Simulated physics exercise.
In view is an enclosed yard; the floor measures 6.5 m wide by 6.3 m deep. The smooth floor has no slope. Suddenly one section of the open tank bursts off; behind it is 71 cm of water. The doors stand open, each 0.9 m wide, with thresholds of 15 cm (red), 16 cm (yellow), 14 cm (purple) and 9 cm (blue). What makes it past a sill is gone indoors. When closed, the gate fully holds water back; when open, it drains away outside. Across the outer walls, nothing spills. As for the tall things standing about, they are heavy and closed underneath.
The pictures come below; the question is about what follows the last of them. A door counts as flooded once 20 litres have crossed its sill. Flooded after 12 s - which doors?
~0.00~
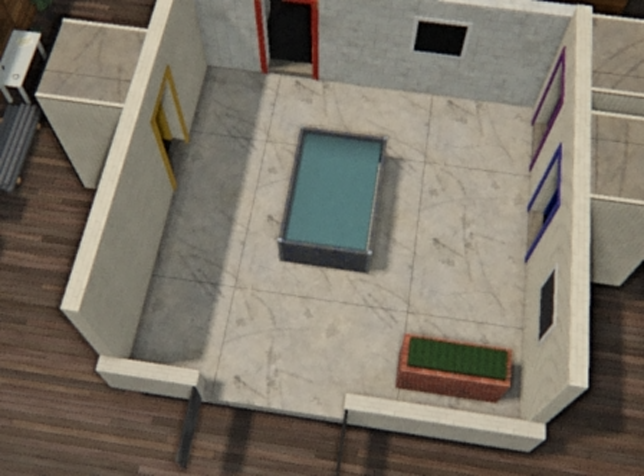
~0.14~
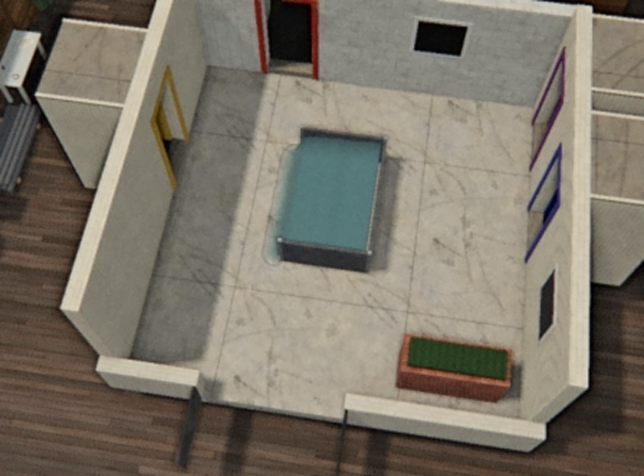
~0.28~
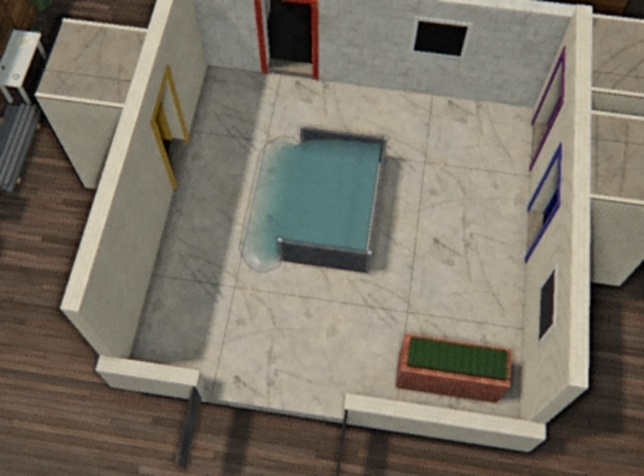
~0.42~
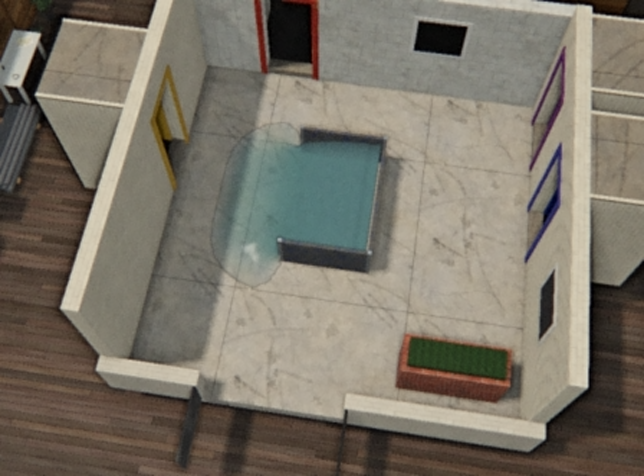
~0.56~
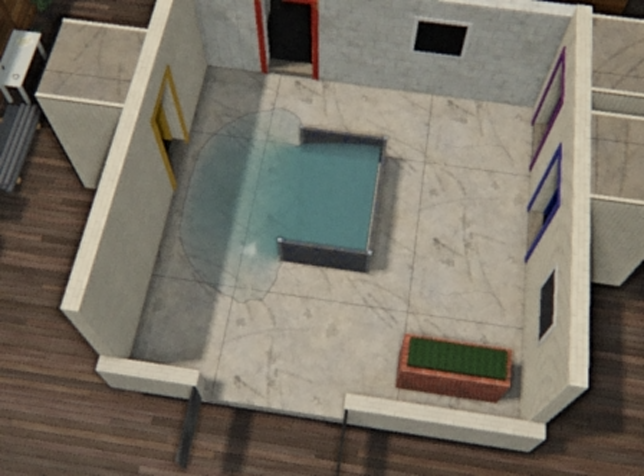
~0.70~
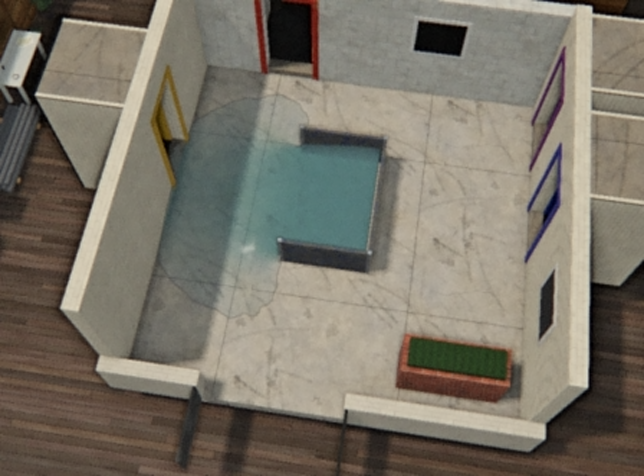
Red door: No. Yellow door: Yes. Purple door: No. Blue door: No.
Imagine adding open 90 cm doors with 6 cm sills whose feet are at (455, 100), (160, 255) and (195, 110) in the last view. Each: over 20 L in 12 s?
Note, doorways in listed order: Stays short, goes beyond, goes beyond.
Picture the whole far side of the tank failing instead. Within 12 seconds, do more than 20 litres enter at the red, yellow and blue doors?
Note: Red beyond the mark, yellow short of the mark, blue short of the mark.
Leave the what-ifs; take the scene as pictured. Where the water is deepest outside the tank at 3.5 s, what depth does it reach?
About 24 cm.
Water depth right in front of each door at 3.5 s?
Depths in cm: Red 13, yellow 14, purple 0, blue 0.
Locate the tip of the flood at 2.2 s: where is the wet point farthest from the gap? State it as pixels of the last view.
I'd mark it close to (127, 370).
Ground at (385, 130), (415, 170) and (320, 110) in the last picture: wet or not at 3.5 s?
In turn: Wet, still dry, wet.
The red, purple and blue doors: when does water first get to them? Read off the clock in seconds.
Door times: Red 1.3 s / purple 4.5 s / blue 5.5 s.
After 1.4 s water covers 25 % of the floor and is deepest (44 cm) near (182, 200); red door 1 cm at the sill, 0 L in, yellow door 42 cm at the sill, 107 L in, purple door not reached, blue door not reached.
After 2.2 s water covers 30 % of the floor and is deepest (38 cm) near (130, 360); red door 5 cm at the sill, 0 L in, yellow door 30 cm at the sill, 215 L in, purple door not reached, blue door not reached.
After 3.5 s water covers 50 % of the floor and is deepest (24 cm) near (206, 72); red door 13 cm at the sill, 0 L in, yellow door 14 cm at the sill, 252 L in, purple door not reached, blue door not reached.
After 7.0 s water covers 90 % of the floor and is deepest (12 cm) near (498, 109); red door 6 cm at the sill, 0 L in, yellow door 6 cm at the sill, 253 L in, purple door 11 cm at the sill, 0 L in, blue door 5 cm at the sill, 0 L in.
After 12.0 s water covers 95 % of the floor and is deepest (8 cm) near (445, 397); red door 3 cm at the sill, 0 L in, yellow door 3 cm at the sill, 253 L in, purple door 5 cm at the sill, 0 L in, blue door 4 cm at the sill, 0 L in.
